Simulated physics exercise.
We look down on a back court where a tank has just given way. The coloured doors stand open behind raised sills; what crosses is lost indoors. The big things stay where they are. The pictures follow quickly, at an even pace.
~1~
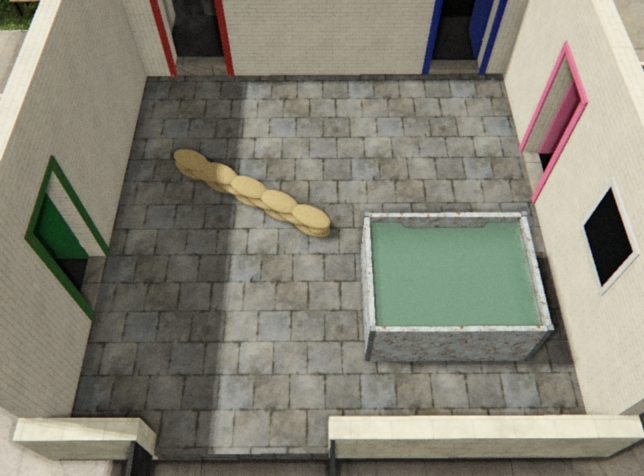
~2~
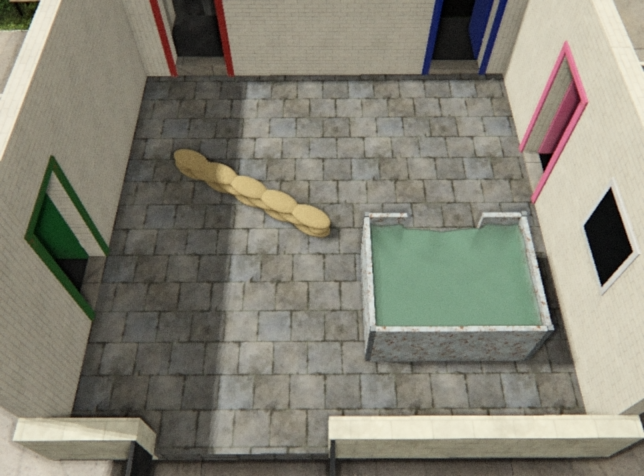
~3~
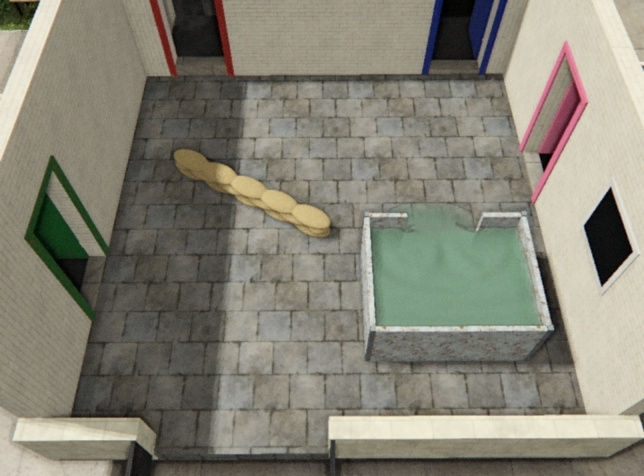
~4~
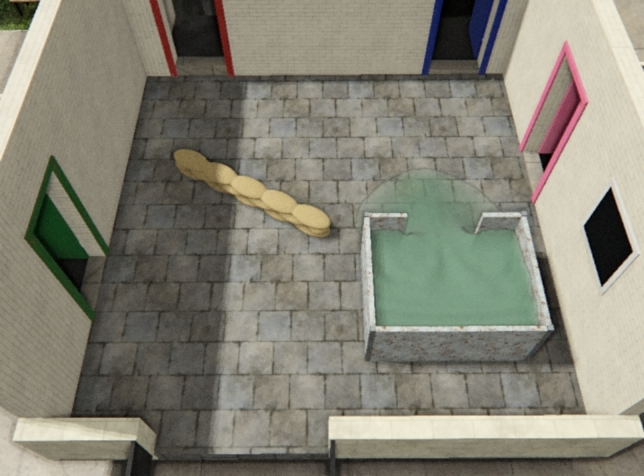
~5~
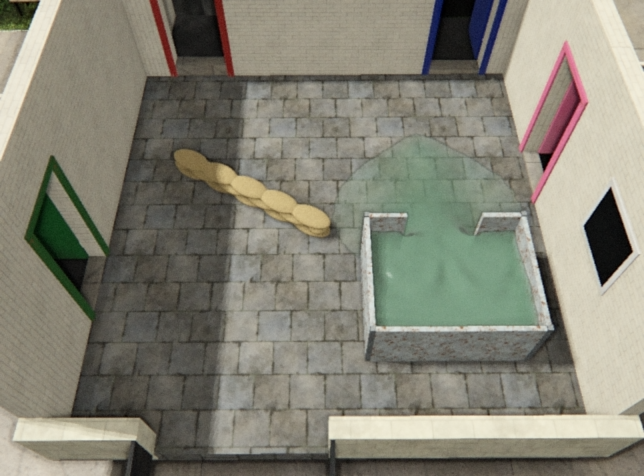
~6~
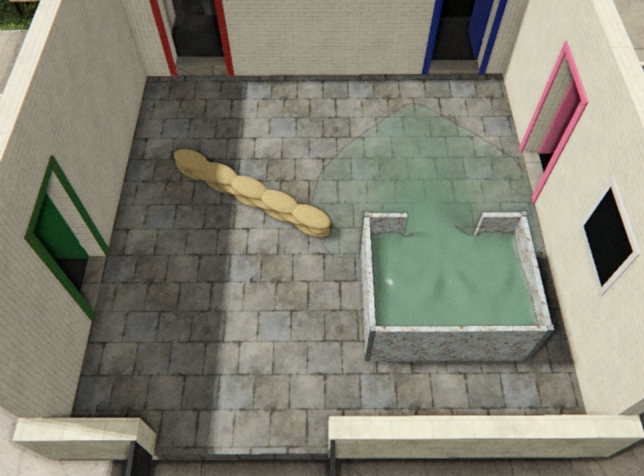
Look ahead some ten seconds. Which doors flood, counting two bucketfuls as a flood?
In the end: The red door admits no more than that; the blue door lets in a lot; the green door admits no more than that; the pink door lets in a lot.
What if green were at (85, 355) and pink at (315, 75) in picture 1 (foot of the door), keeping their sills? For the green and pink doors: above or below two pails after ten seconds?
In short: The green door stays under, the pink door passes that mark.
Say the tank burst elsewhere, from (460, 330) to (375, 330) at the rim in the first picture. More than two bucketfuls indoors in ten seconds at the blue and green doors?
One by one: Blue passes that mark, green lets more in.
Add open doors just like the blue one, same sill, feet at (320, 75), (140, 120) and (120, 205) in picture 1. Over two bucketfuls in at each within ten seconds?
In that order: Is over, is over, keeps below it.
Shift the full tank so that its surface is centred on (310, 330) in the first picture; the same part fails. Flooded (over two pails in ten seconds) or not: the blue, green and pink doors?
In short: The blue one passes that mark, the green one floods, the pink one floods.
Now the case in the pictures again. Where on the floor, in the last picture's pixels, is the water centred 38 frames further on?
Roughly at (325, 173).
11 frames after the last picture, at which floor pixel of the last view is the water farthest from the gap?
At about (177, 82).
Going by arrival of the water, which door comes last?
That is the green one.
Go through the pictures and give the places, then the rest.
The tank at (452, 271) is whole and still, in the first picture.
The front is at a hidden place, out from the gap on the tank's far side, in the second picture.
The front is at (393, 213), out from the gap on the tank's far side, in the third picture.
Water pours out on the tank's far side and has run to (431, 173), in the fourth picture.
The front is at (423, 139), out from the gap on the tank's far side, in the fifth picture.
The front is at (415, 107), out from the gap on the tank's far side, in the sixth picture.
A moment on, water covers 40 % of the floor; the red door not reached, the blue door over two buckets in, the green door not reached, the pink door under two buckets in.
Next, water covers 45 % of the floor; the red door wet at the sill, nothing in, the blue door far over two buckets in, the green door not reached, the pink door over two buckets in.
Then, water covers 50 % of the floor; the red door wet at the sill, nothing in, the blue door far over two buckets in, the green door not reached, the pink door over two buckets in.
Later, water covers 65 % of the floor; the red door wet at the sill, nothing in, the blue door far over two buckets in, the green door wet at the sill, nothing in, the pink door far over two buckets in.
In the end, water covers 90 % of the floor; the red door wet at the sill, nothing in, the blue door far over two buckets in, the green door wet at the sill, nothing in, the pink door far over two buckets in.
